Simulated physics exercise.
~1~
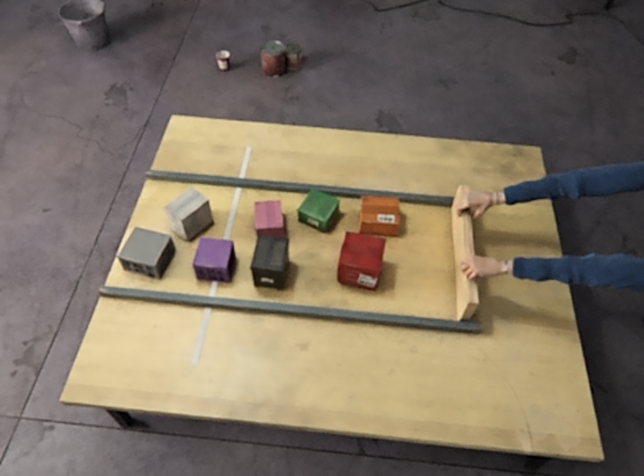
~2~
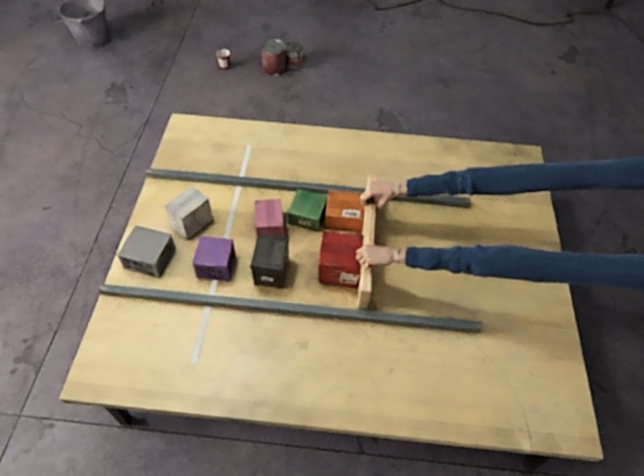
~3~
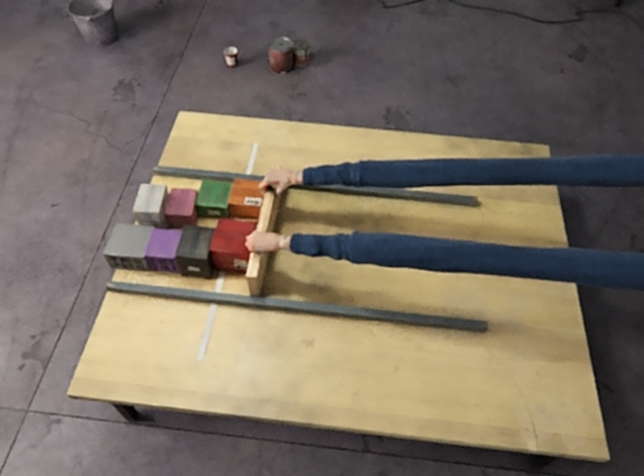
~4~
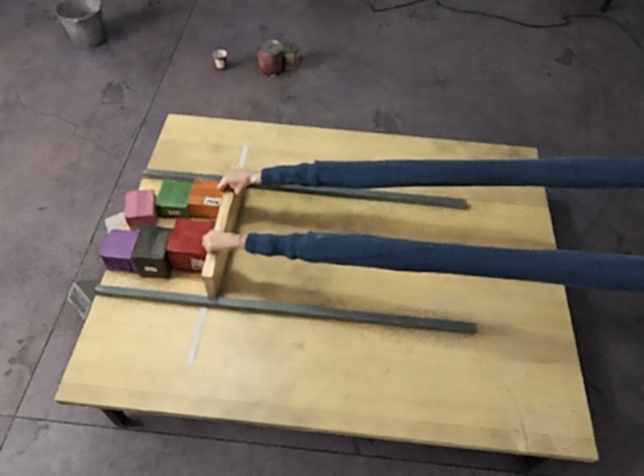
We see two hands push a plank leftward between rails on a wooden platform, gathering scattered colourful boxes into two rows and shoving them toward the left edge, where the grey box tips off and the white one slips over as the plank reaches the tape.
